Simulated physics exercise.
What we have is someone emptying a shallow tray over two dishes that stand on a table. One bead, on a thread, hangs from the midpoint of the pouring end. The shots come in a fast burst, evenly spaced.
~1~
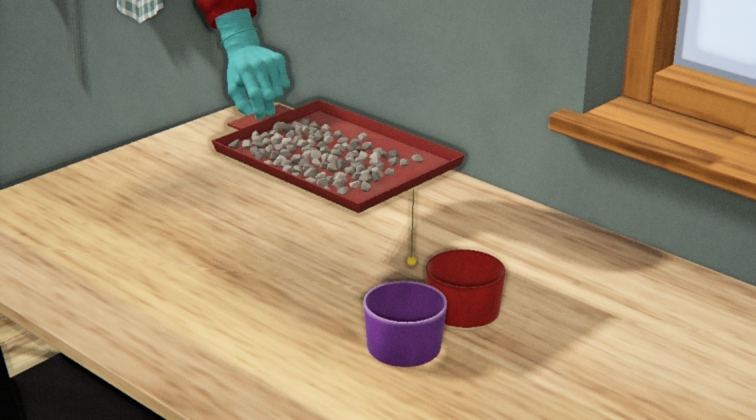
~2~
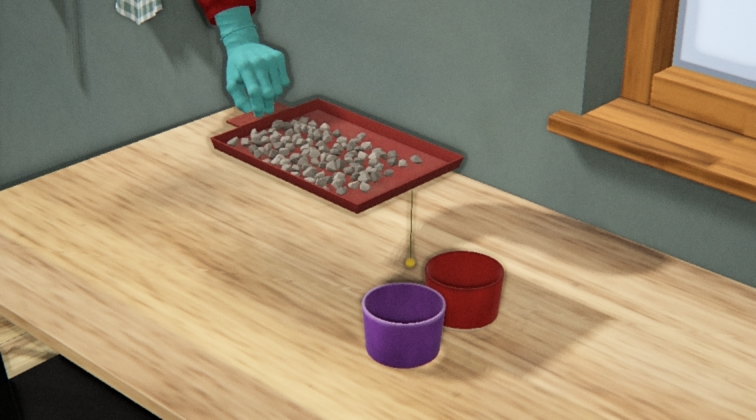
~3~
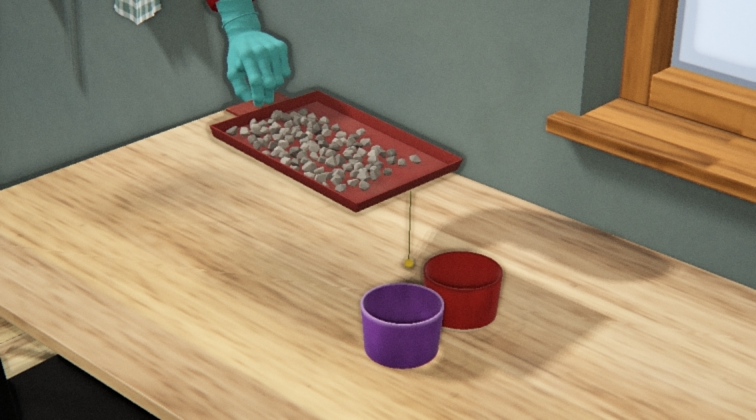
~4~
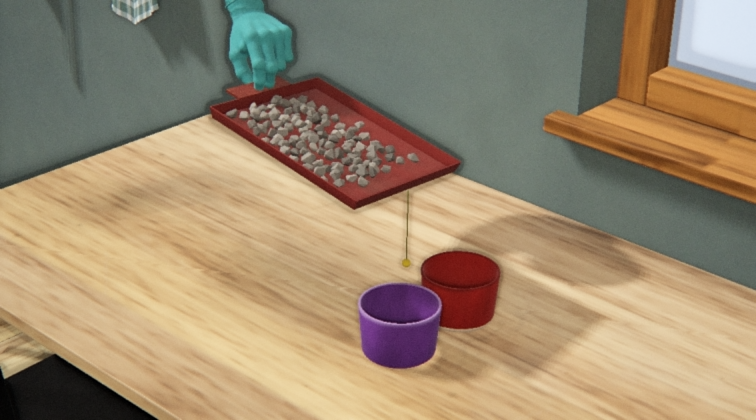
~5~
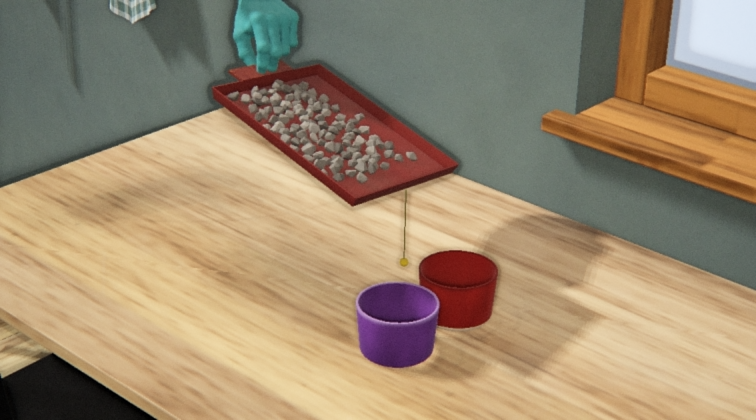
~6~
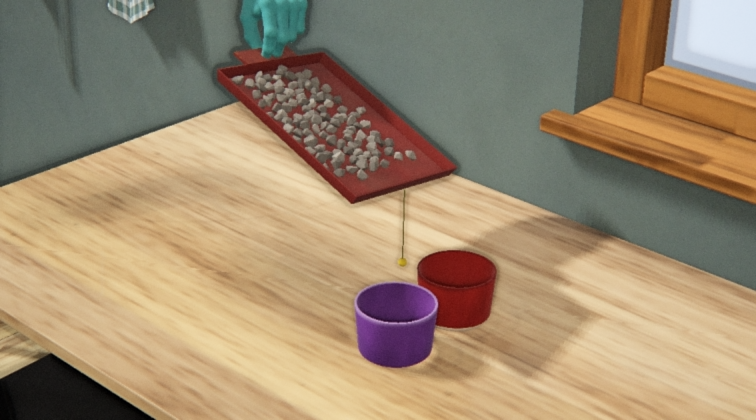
Above a wooden table, a teal-gloved hand raises the back of a red tray of gravel.
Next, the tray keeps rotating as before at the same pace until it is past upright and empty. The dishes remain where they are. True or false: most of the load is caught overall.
True.
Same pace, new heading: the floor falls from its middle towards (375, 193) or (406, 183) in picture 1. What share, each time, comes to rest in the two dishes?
First case about 60 percent; second case about 60 percent.
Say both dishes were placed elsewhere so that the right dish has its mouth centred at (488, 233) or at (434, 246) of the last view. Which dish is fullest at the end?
Placement one: The left-positioned dish. Placement two: The right-positioned dish.
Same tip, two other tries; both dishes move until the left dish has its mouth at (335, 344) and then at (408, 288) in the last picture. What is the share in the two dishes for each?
In order, 0 % and 70 %.
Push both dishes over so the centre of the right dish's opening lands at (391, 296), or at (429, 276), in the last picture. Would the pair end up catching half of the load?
Held in all, by try: A smaller portion, then a smaller portion.
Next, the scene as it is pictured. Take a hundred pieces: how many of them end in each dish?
Left dish 10 per cent; right dish 60 per cent.
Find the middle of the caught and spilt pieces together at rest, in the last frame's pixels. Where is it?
Near (462, 305), more or less.
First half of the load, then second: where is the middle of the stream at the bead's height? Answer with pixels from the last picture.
First close to (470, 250), next close to (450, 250).
Shortly afterwards, tray tipped steeply; the bulk on the tray; only a few in the right dish; a little in the air.
Next, tray tipped past a quarter turn; only a few on the tray; only a few in the left dish; near half in the right dish; near a third outside both; a little in the air.
Some moments later, tray tipped past a quarter turn; a little in the left dish; near two thirds in the right dish; near a third outside both.
In the end, tray tipped past a quarter turn; a little in the left dish; near two thirds in the right dish; near a third outside both.
